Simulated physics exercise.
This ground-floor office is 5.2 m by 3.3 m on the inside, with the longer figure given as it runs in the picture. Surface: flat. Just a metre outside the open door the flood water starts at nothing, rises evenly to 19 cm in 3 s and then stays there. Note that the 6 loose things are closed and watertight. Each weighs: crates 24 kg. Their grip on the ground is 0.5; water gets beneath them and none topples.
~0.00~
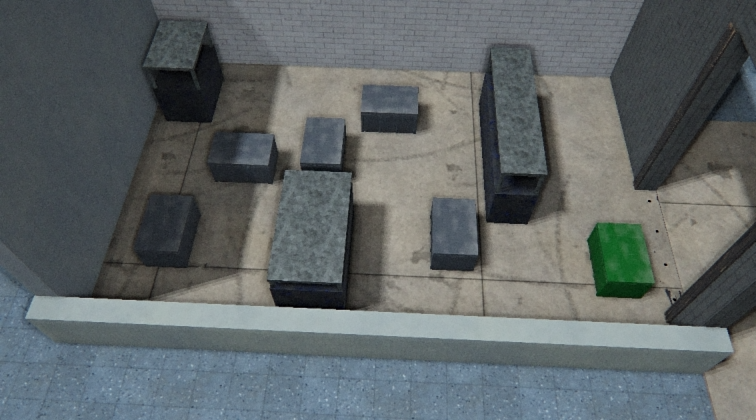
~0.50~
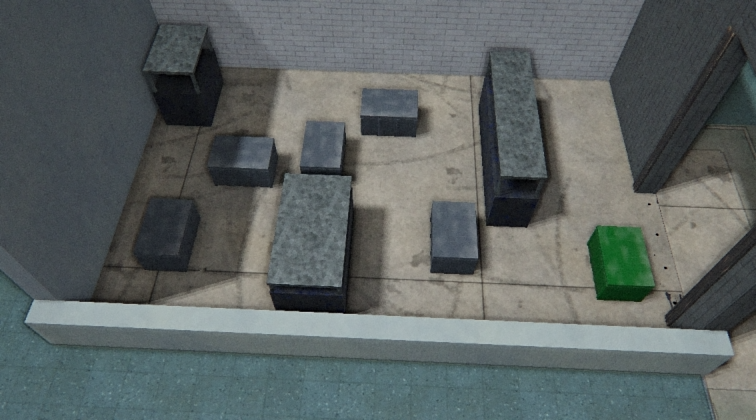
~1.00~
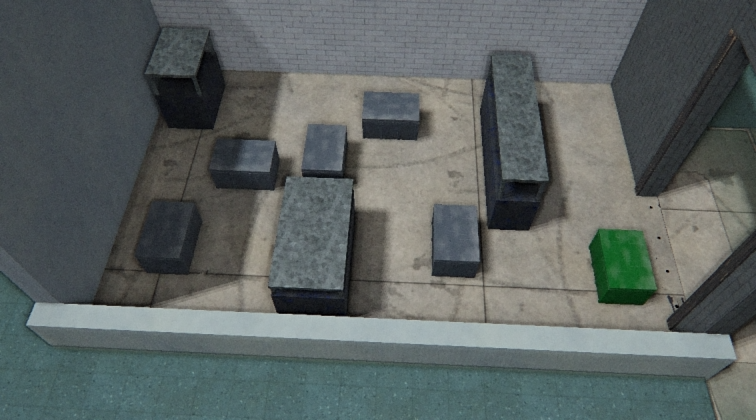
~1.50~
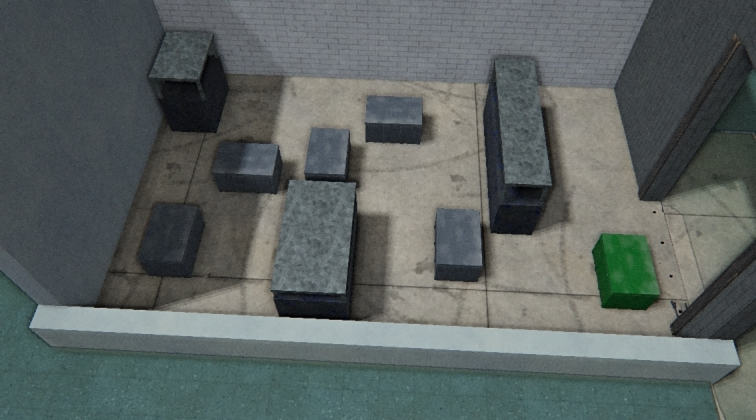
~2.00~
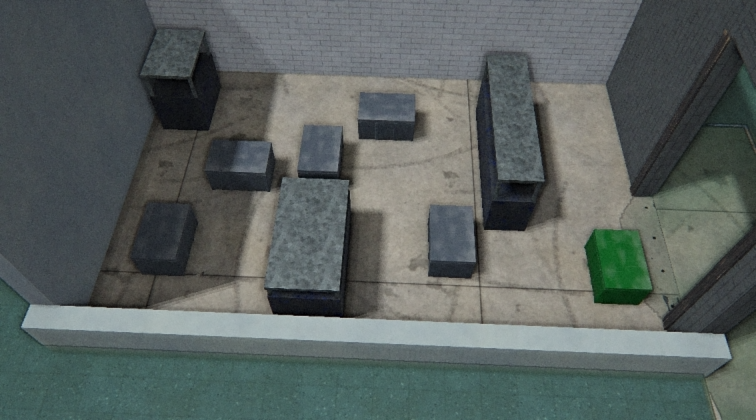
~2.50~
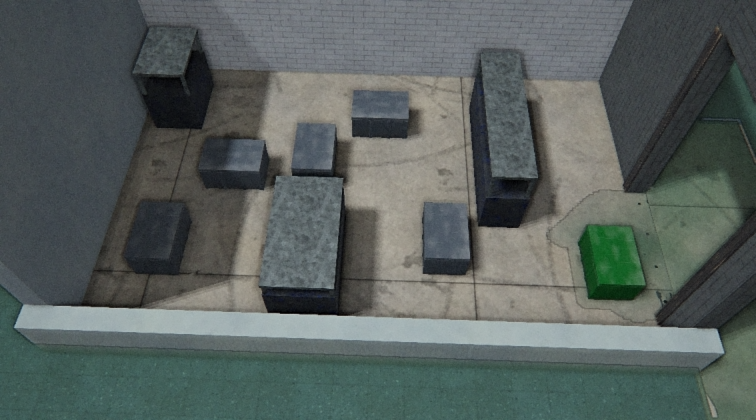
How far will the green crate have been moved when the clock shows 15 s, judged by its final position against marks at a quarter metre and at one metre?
It will go beyond a metre.
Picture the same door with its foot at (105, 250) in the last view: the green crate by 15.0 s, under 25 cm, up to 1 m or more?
Note: Green crate displaced a short distance.
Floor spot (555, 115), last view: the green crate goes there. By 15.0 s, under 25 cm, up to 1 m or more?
Short answer, it goes a modest way.
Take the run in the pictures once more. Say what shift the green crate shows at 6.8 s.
Roughly 200 cm by then.
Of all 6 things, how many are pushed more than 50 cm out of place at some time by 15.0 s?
The answer here is 4.
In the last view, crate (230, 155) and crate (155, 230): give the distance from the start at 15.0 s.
Shifts: 60 cm / 50 cm.
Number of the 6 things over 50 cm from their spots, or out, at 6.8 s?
It comes to 2.
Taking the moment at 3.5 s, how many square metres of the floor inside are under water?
2.5 m2.
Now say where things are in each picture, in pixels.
In the first picture, the green crate at (625, 252), on the bottom; 0.0 m2 under water; 0 of 6 have shifted.
In the second picture, the green crate at (625, 255), on the bottom; water covers 0.0 m2; 0 of 6 have shifted.
In the third picture, the green crate at (627, 258), on the bottom; water covers 0.0 m2; 0 of 6 have shifted.
In the fourth picture, the green crate at (630, 263) rests on the ground; 0.0 m2 under water; 0 of 6 have shifted.
In the fifth picture, the green crate at (622, 258) rests on the ground; 0.1 m2 under water; 0 of 6 have shifted.
In the sixth picture, the green crate at (616, 254), on the bottom; water covers 0.6 m2; 0 of 6 have shifted.
After 3.5 s the green crate is near (579, 256), 0.3 m from its start, aground; 0 afloat.
After 6.8 s the green crate is near (374, 279), 2.2 m from its start, aground; 0 afloat.
After 11.0 s the green crate is near (375, 225), 2.2 m from its start, afloat; 2 afloat.
After 15.0 s the green crate is near (389, 84), 2.9 m from its start, afloat; 6 afloat.
